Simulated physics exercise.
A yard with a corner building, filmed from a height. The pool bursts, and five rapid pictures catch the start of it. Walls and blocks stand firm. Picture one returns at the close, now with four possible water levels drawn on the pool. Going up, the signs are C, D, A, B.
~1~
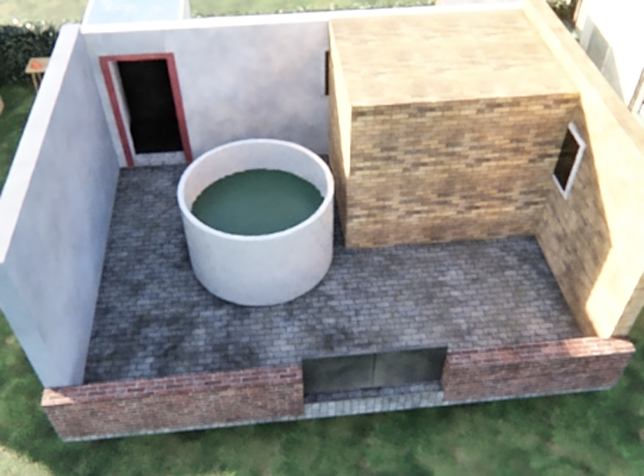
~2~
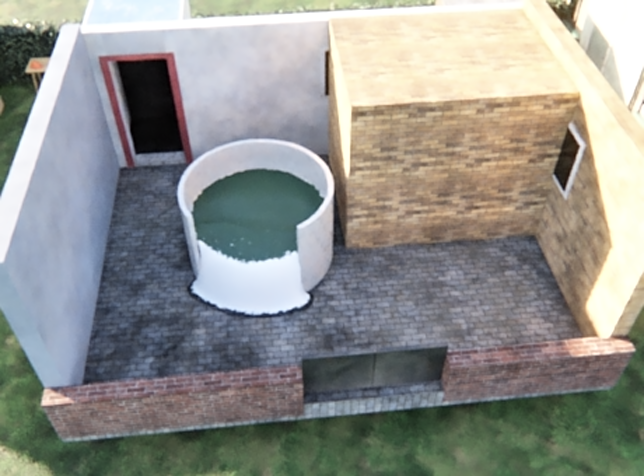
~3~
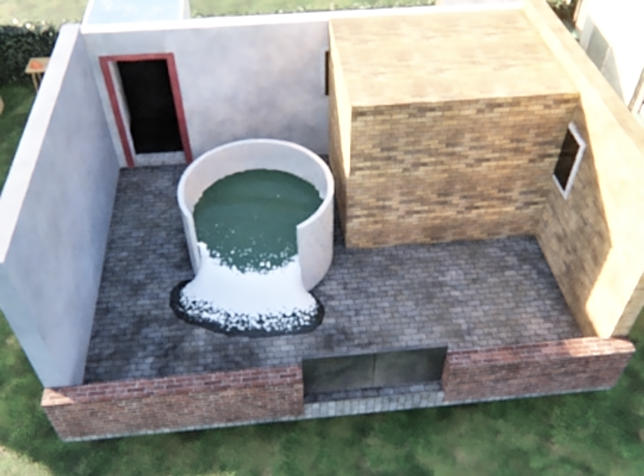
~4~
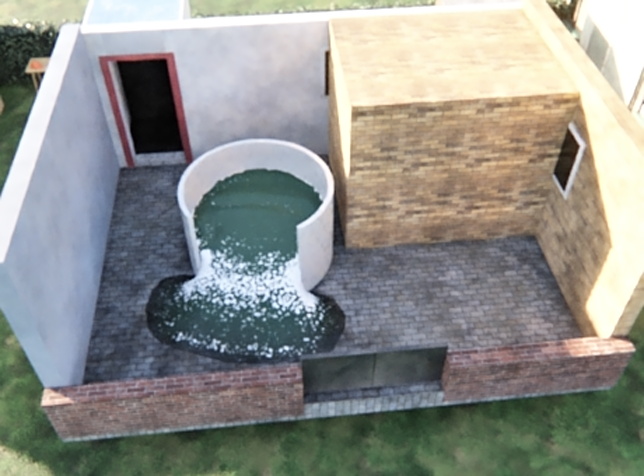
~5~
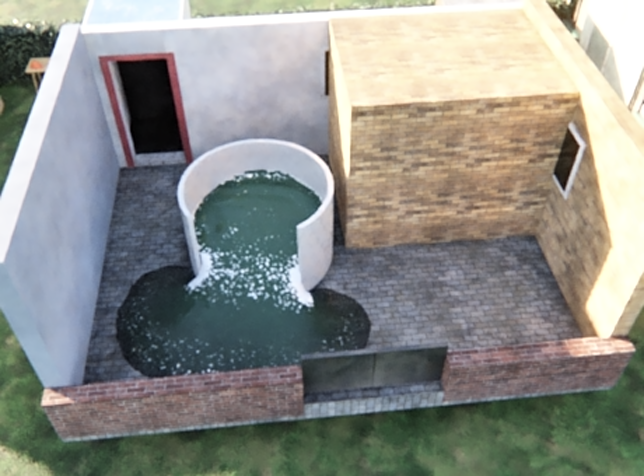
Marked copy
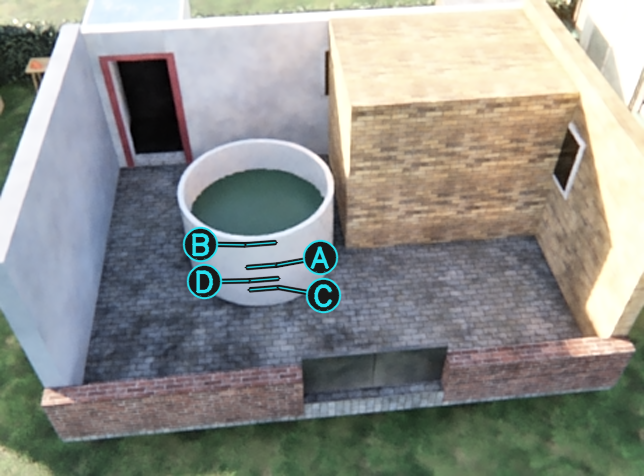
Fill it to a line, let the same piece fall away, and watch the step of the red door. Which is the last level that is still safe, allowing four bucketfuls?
C is the one.
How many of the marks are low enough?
One.
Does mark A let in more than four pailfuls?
Yes.
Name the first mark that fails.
Here it is mark D.
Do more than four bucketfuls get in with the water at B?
Yes, it does.
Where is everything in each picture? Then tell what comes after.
Water in the pool at rest, its middle at (259, 212); foot of the red doorway at (161, 165); shut gate at (374, 356).
Water covers 2 % of the ground and shows as far out as (308, 296).
Water covers 6 % of the ground and shows as far out as (318, 312).
Water covers 12 % of the ground and shows as far out as (155, 314).
Water covers 23 % of the ground and shows as far out as (130, 348).
On the marked copy, A at (262, 266); B at (259, 243); C at (264, 288); D at (263, 279); from the bottom up C, D, A, B.
With A, dozens of bucketfuls pour in.
With B, dozens of bucketfuls pour in.
With C, a bucket or two gets in.
With D, about 10 bucketfuls get in.
